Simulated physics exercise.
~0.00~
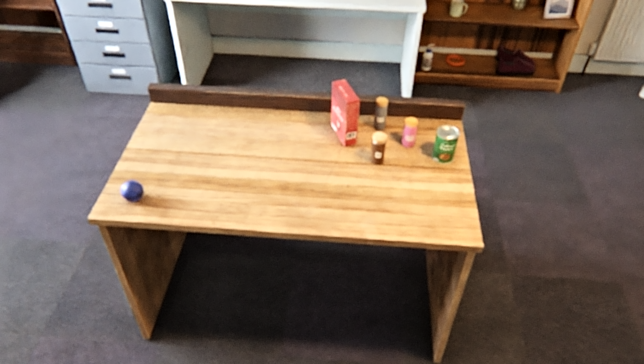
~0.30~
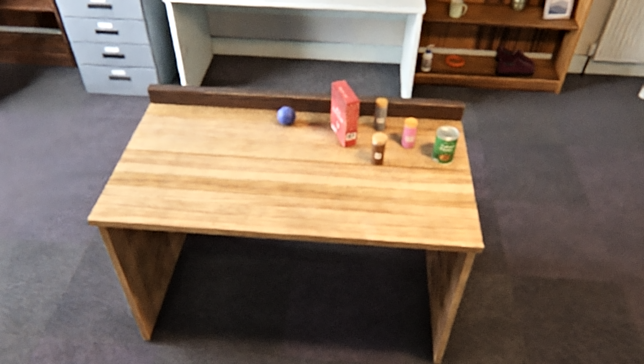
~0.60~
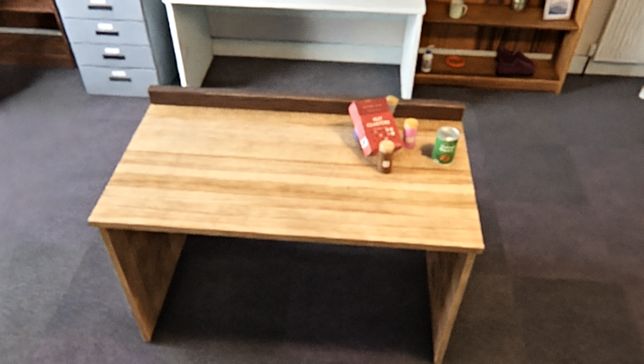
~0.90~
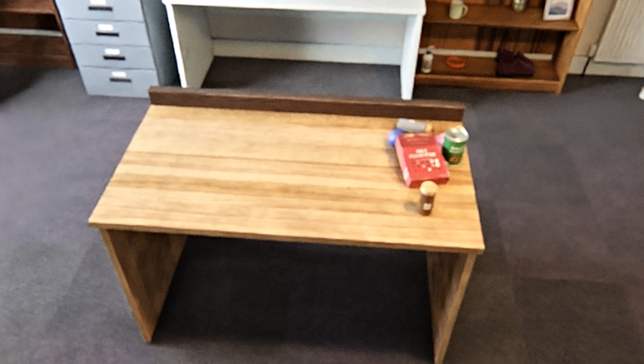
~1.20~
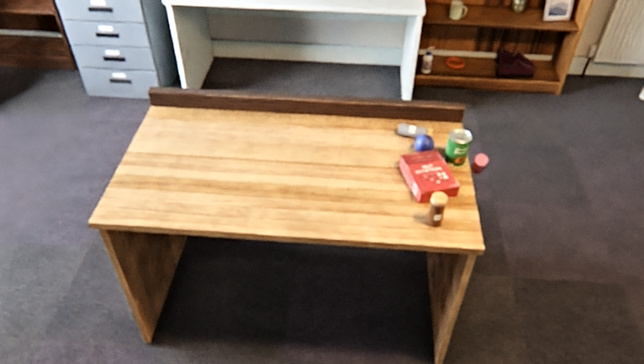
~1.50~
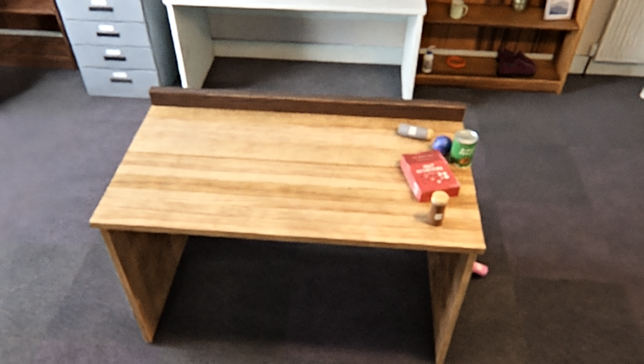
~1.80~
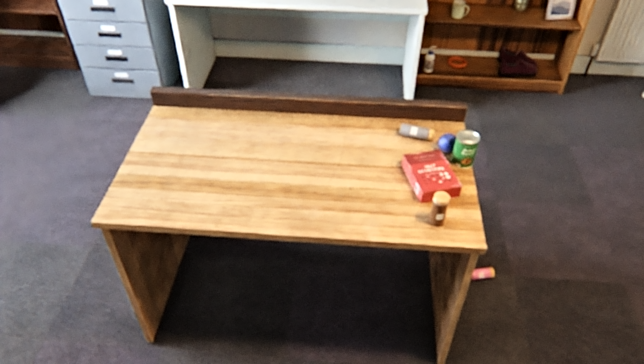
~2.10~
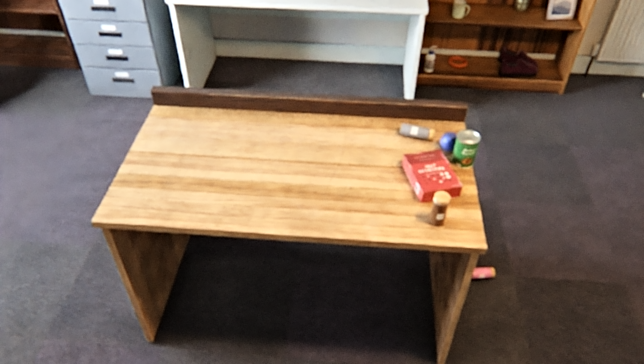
In a room with dark carpet, a wooden table with a dark rail along its far edge is seen from above and in front. A blue ball sits at the left, while a red packet, a green tin and three small shakers, grey, brown and pink, stand at the far right. The ball travels to the rail and on behind the packet, which topples rightward as the grey shaker tips. The cluster is pushed right, and the pink shaker drops off the right edge onto the floor. The packet and grey shaker end lying down, the brown shaker and tin upright, the ball beside the tin.
